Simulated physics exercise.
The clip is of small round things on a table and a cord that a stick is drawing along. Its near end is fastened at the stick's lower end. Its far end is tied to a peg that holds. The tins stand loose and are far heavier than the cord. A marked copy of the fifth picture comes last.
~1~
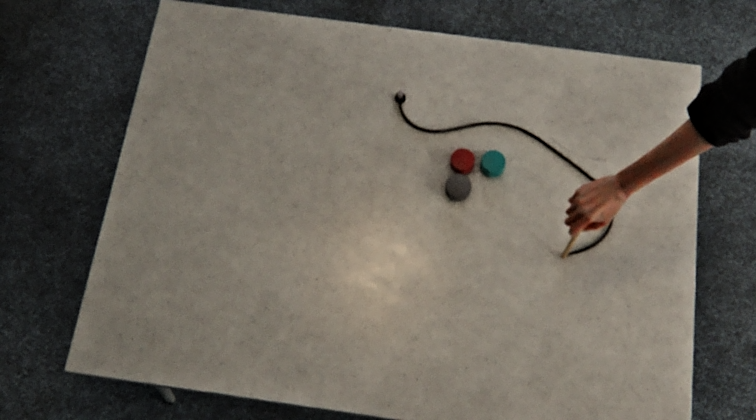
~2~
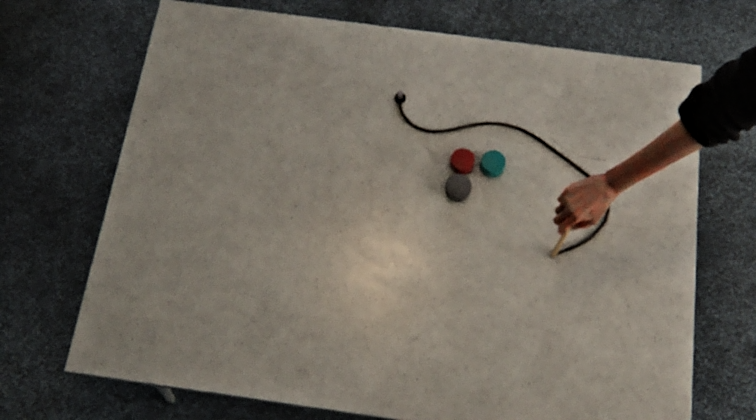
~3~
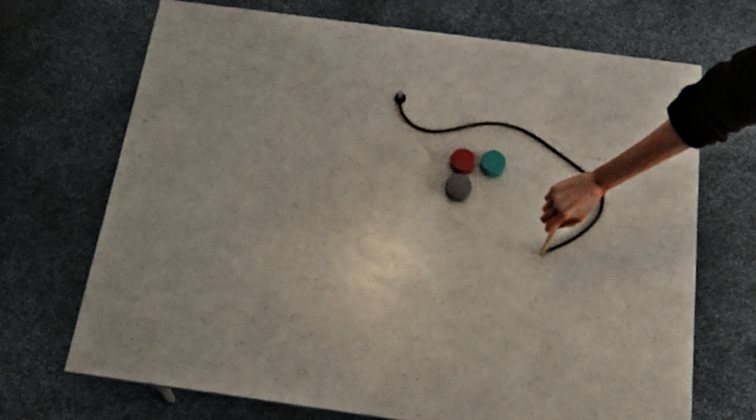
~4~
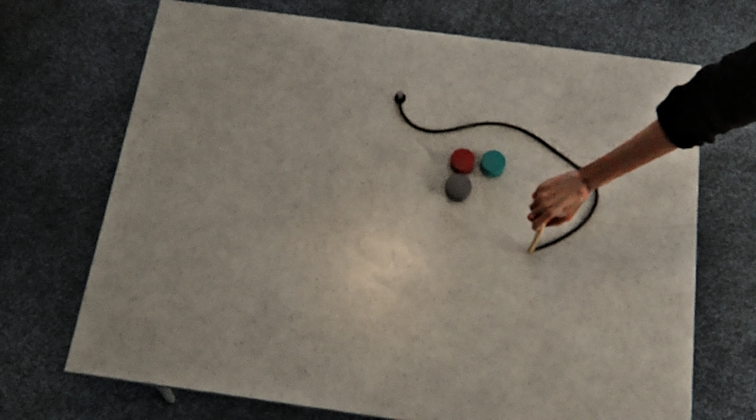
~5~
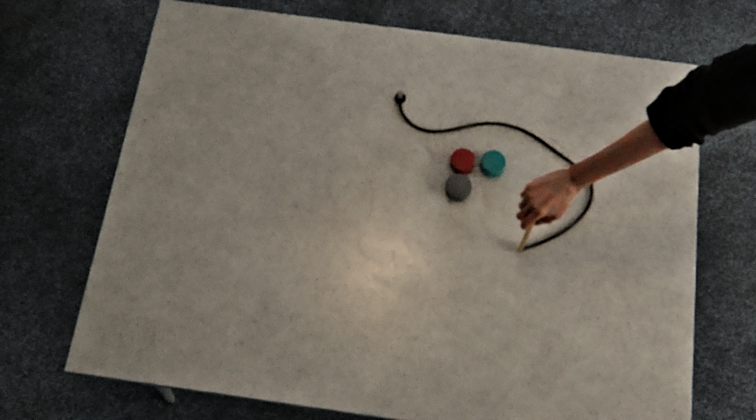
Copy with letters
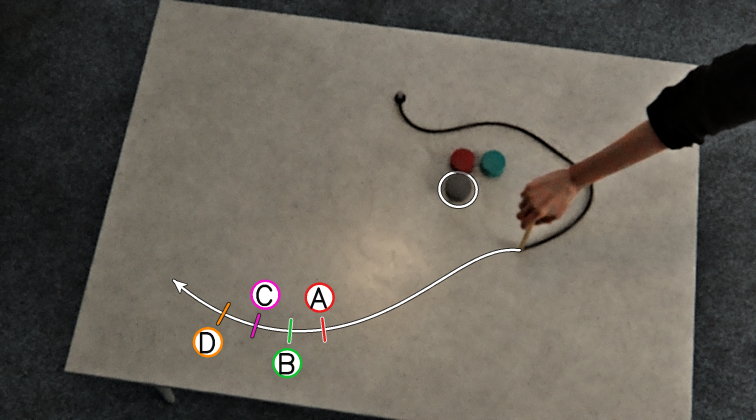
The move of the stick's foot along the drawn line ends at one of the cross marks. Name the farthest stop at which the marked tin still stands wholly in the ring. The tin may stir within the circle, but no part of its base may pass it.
It should halt at A.
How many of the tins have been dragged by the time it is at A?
By then, two.
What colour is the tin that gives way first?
The turquoise tin.
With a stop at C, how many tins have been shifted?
By then, three.
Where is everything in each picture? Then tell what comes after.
In the first picture, grey tin (458, 188); peg (400, 96); turquoise tin (493, 164).
In the second picture, turquoise tin (493, 164); red tin (462, 162).
In the third picture, grey tin (458, 188); peg (400, 96).
In the fourth picture, turquoise tin (493, 164); red tin (462, 162).
In the fifth picture, grey tin (458, 188); peg (400, 96); turquoise tin (493, 164).
On the copy, A at (324, 330); B at (290, 331); C at (256, 326); D at (223, 314); the ring at (458, 189); the route from (520, 250) via (346, 325) to (174, 280).
On A. First, foot of the stick (451, 274); grey tin (458, 188).
Then, foot of the stick (385, 311); grey tin (458, 188).
Finally, foot of the stick (324, 330); turquoise tin (474, 170); red tin (453, 160); grey tin (458, 188); the grey tin is still in its ring.
By contrast, B drags the ringed tin to (443, 194); C drags the ringed tin to (425, 195); D drags the ringed tin to (409, 193).
